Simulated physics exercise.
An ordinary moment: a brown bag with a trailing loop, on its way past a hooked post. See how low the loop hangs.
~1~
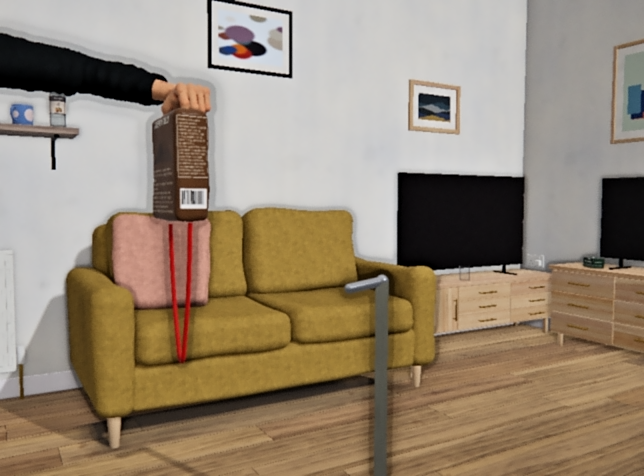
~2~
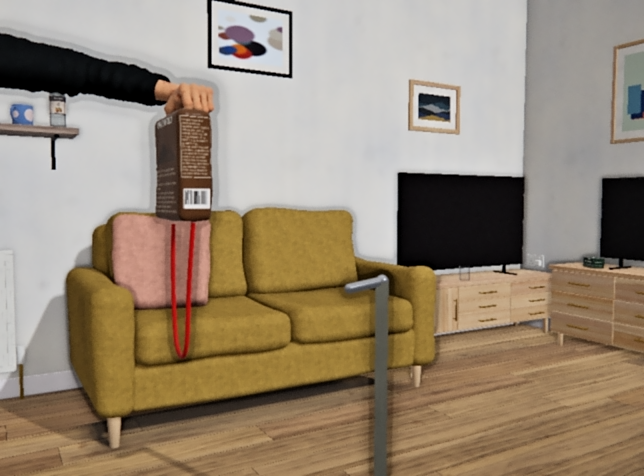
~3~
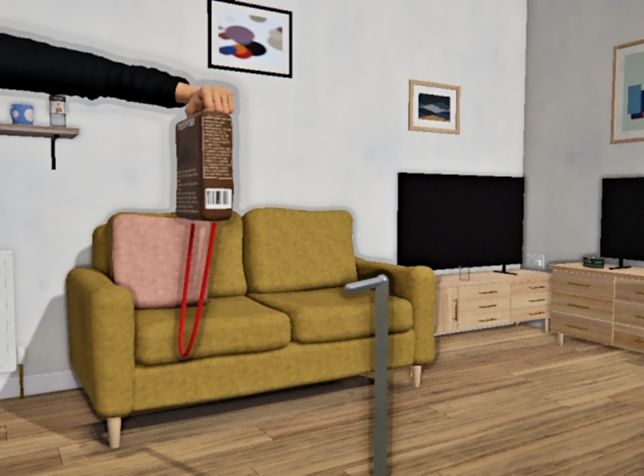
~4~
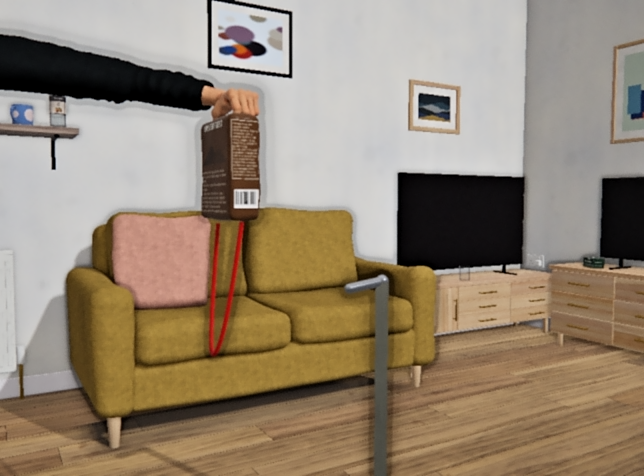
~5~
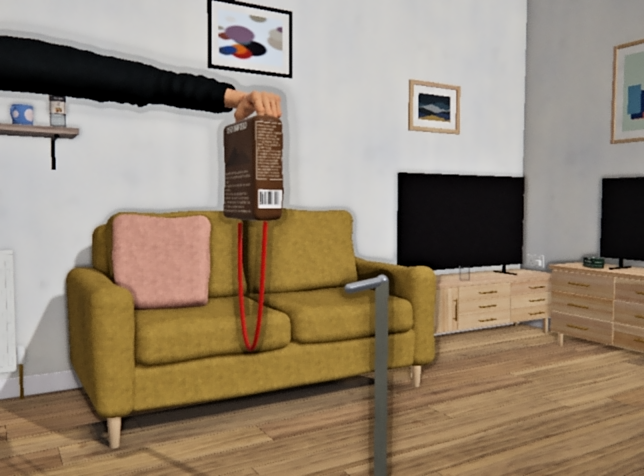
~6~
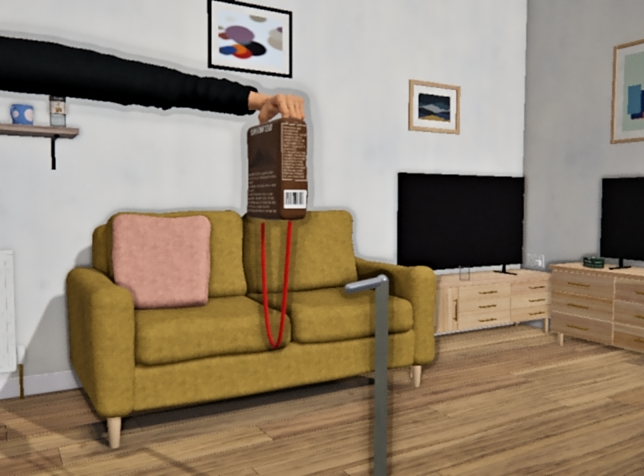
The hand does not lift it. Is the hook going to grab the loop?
Outcome: The brown bag gets caught.
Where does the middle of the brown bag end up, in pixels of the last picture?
Close to (448, 177).
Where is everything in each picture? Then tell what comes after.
The first picture shows brown bag (179, 168); hook tip (349, 289).
The second picture shows brown bag (182, 168); bottom of the loop (182, 357).
The third picture shows brown bag (203, 169).
The fourth picture shows brown bag (229, 170); bottom of the loop (214, 355).
The fifth picture shows brown bag (252, 171).
The sixth picture shows brown bag (276, 172); bottom of the loop (275, 346); hook tip (349, 289); hook points towards it, loop hangs below the hook.
Then, 0.64 s after the last picture, bag nearing the post near (340, 174).
Then, 1.44 s after the last picture, bag past the post near (409, 176).
At rest, bag past the post near (448, 177); loop tight round the post, hand stopped. The brown bag is jerked back by its loop.
